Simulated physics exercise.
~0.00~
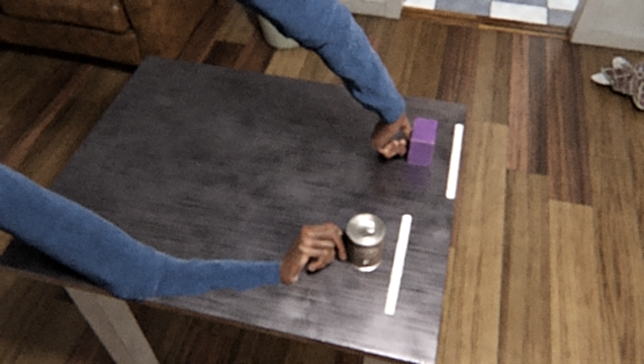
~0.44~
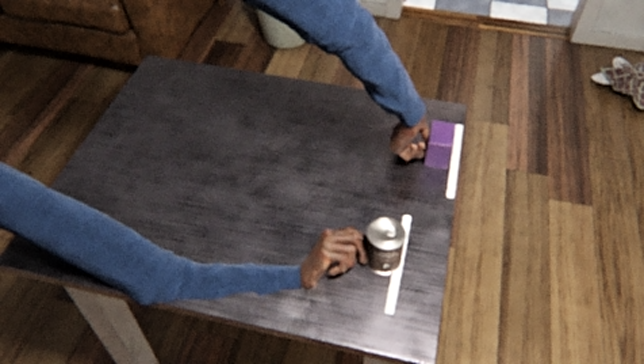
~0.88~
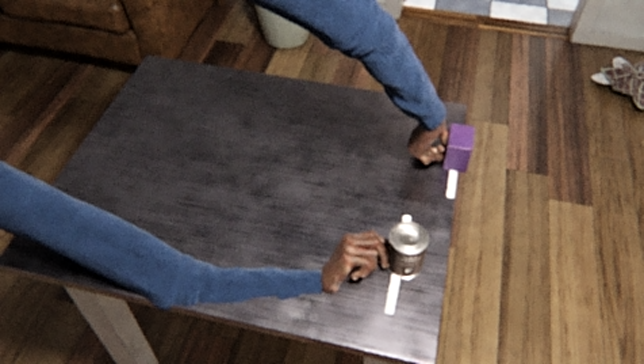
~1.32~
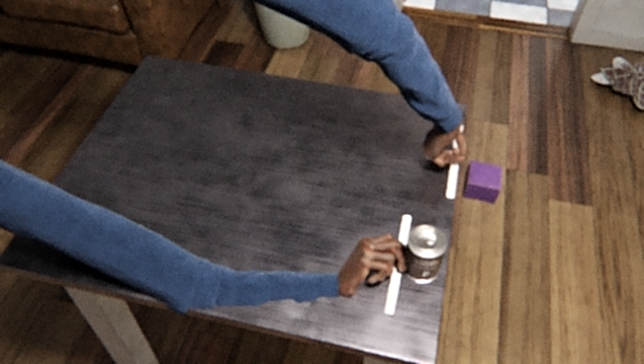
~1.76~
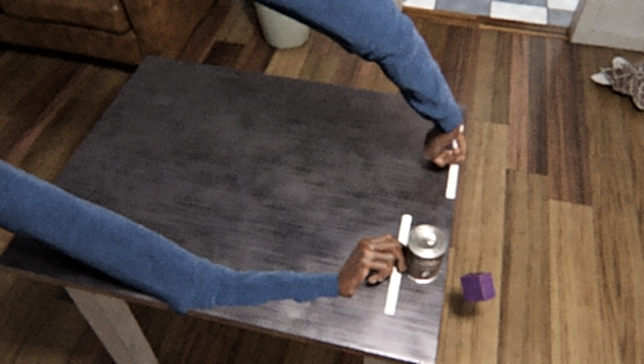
Two blue-sleeved arms reach over a dark wooden table, seen from above at an angle, each hand pushing an object to the right toward a white strip of tape near the edge. The far hand pushes a purple block, while the near one pushes a metallic, brownish pot with a pale lid. Both objects slide over their strips, and the block reaches the table's right edge. The hands stop near the tape as the block tips off the side and the pot comes to rest just past its strip. The block tumbles down beside the table above the wooden floor, while the pot stays on top.
